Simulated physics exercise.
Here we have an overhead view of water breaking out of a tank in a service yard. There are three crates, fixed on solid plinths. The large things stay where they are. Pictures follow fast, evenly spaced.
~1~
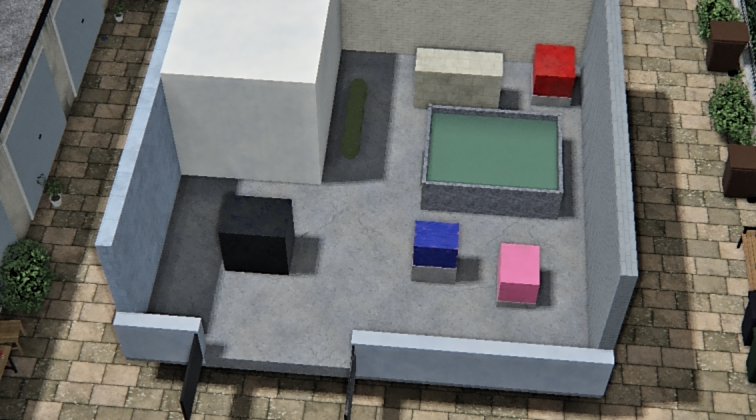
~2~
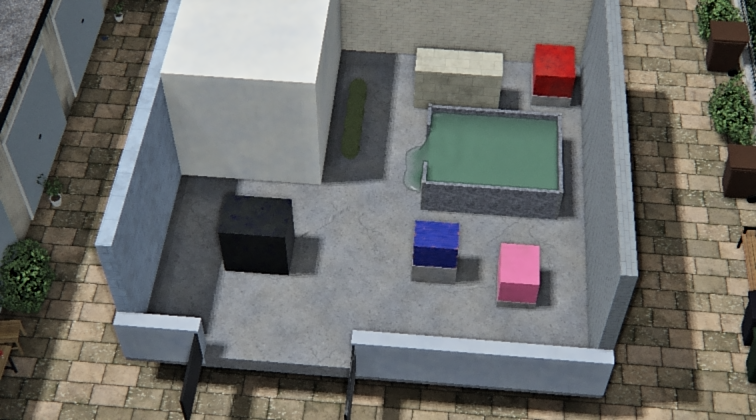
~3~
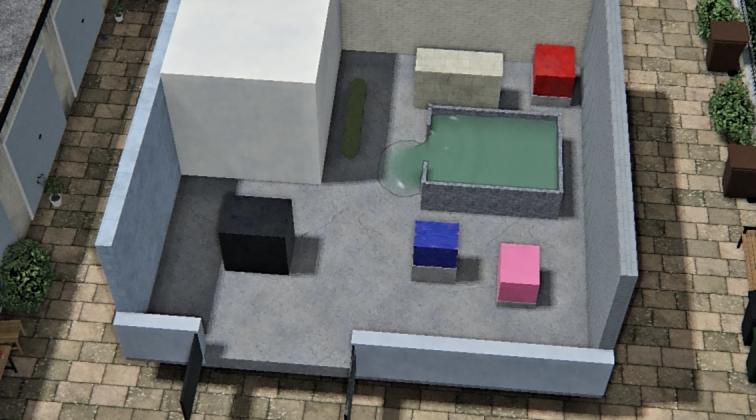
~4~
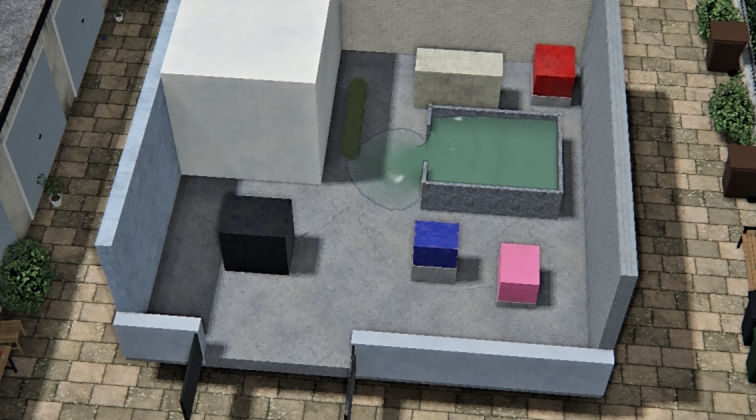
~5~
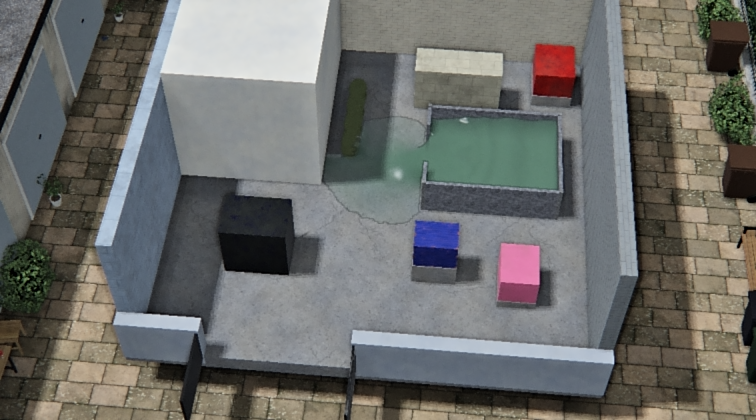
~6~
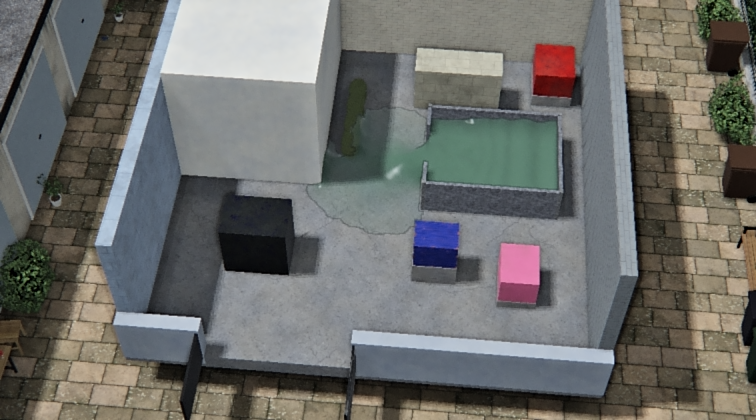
Green water pours from the left side of a walled tank and spreads across the yard floor.
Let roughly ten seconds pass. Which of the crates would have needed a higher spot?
Blue crate: No, it stays dry. Pink crate: No, it stays dry. Red crate: No, it stays dry.
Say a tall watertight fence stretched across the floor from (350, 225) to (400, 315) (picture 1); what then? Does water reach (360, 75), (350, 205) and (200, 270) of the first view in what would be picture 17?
One by one: Soaked, soaked, spared.
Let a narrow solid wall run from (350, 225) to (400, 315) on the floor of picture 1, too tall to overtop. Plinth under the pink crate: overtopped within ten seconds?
For pink: Untouched.
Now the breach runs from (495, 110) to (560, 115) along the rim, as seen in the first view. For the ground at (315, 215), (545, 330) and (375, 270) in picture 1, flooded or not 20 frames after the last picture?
Unwetted / soaked / unwetted.
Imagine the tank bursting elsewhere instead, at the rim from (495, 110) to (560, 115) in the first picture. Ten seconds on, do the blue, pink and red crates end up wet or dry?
Blue crate is not reached; pink crate is not reached; red crate is reached.
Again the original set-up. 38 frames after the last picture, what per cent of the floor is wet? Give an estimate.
About 65 per cent.
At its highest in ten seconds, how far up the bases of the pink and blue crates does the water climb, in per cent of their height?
I'd say 20 per cent for the first one and 0 per cent for the second.
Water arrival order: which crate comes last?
The one in pink.
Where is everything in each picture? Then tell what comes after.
Still water in the open tank at (493, 151), in the first frame.
Water pours out at (428, 160) and has run to (416, 150), in the second frame.
The front is at (384, 180), out from the gap at (428, 162), in the third frame.
The front is at (353, 160), out from the gap at (428, 162), in the fourth frame.
The front is at (324, 176), out from the gap at (428, 162), in the fifth frame.
Water pours out at (428, 162) and has run to (312, 191), in the sixth frame.
A moment on, water covers 20 % of the floor; the blue crate water round its plinth, the pink crate not reached, the red crate not reached.
Next, water covers 30 % of the floor; the blue crate water round its plinth, the pink crate not reached, the red crate not reached.
Then, water covers 50 % of the floor; the blue crate water round its plinth, the pink crate not reached, the red crate water round its plinth.
Later, water covers 65 % of the floor; the blue crate water round its plinth, the pink crate not reached, the red crate water round its plinth.
In the end, water covers 85 % of the floor; the blue crate stayed above the water, the pink crate stayed above the water, the red crate stayed above the water.
